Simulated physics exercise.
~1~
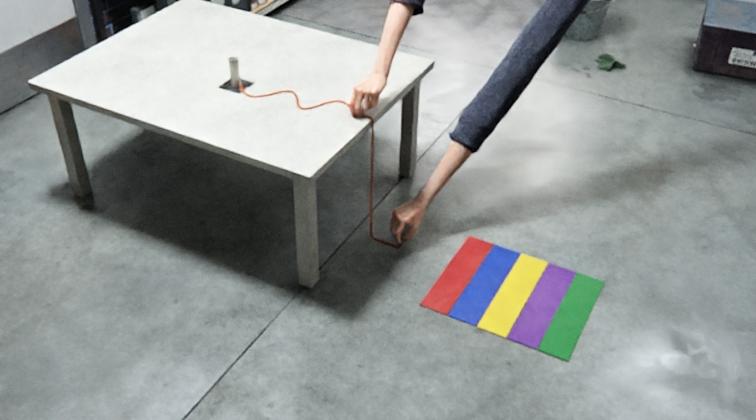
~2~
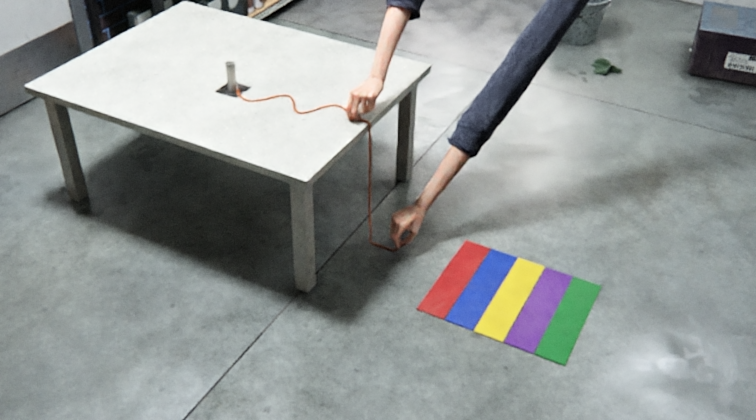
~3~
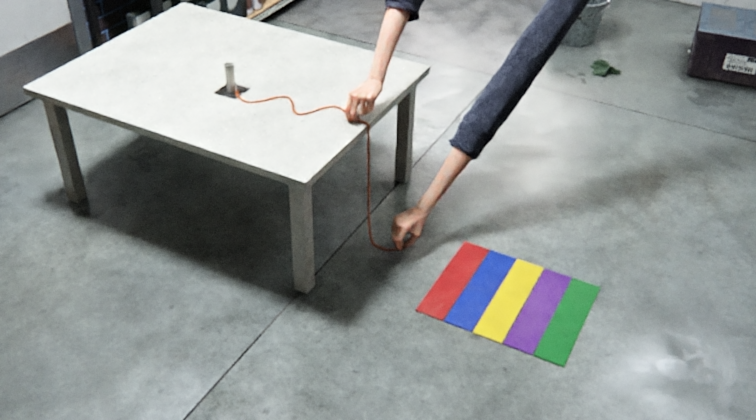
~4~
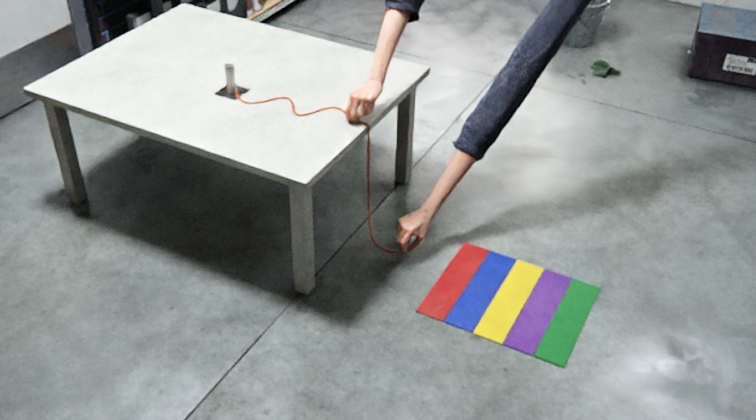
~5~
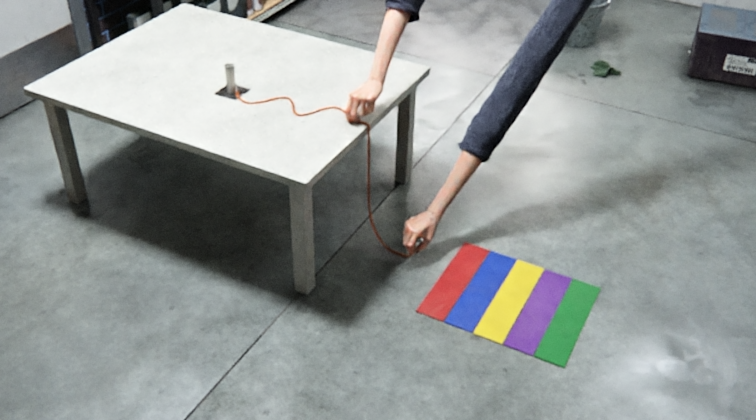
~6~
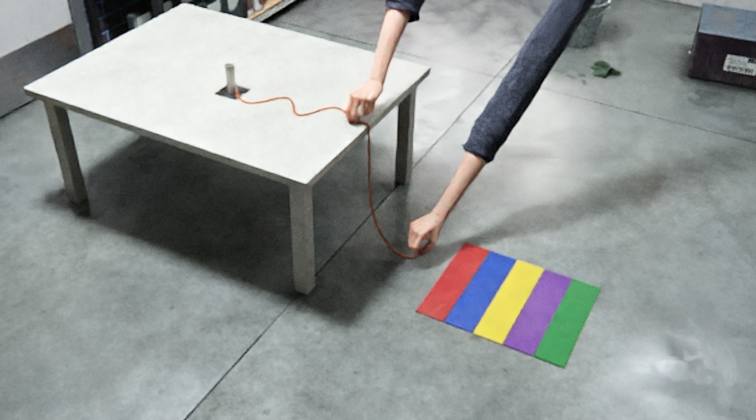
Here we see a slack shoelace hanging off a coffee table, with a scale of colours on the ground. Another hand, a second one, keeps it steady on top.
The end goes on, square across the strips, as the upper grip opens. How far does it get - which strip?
Purple.
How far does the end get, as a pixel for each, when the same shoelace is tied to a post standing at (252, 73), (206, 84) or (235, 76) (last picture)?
Pixels, try by try: About (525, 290), (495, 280), (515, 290).
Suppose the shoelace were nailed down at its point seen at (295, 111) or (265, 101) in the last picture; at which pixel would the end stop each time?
I'd say about (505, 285) for the first and about (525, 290) for the second.
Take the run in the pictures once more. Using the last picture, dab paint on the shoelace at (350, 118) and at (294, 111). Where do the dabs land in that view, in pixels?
Near (384, 147) and (319, 115).
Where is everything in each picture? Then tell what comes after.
The first frame shows end (402, 240); red (442, 296); blue (471, 307); yellow (500, 318); purple (530, 329); green (560, 341).
The second frame shows end (401, 245); shoelace through (253, 101) (294, 105) (339, 106) (370, 135) (370, 186) (370, 229).
The third frame shows end (403, 247).
The fourth frame shows end (407, 250); shoelace through (252, 103) (293, 107) (338, 108) (368, 137) (369, 188) (371, 232).
The fifth frame shows end (414, 252).
The sixth frame shows end (419, 254); shoelace through (253, 103) (294, 107) (338, 108) (369, 137) (369, 188) (382, 235).
Early on, end near (487, 278); over blue.
Midway, end near (519, 289); over yellow.
At the end of the slack, end near (538, 296); over purple. Over purple.
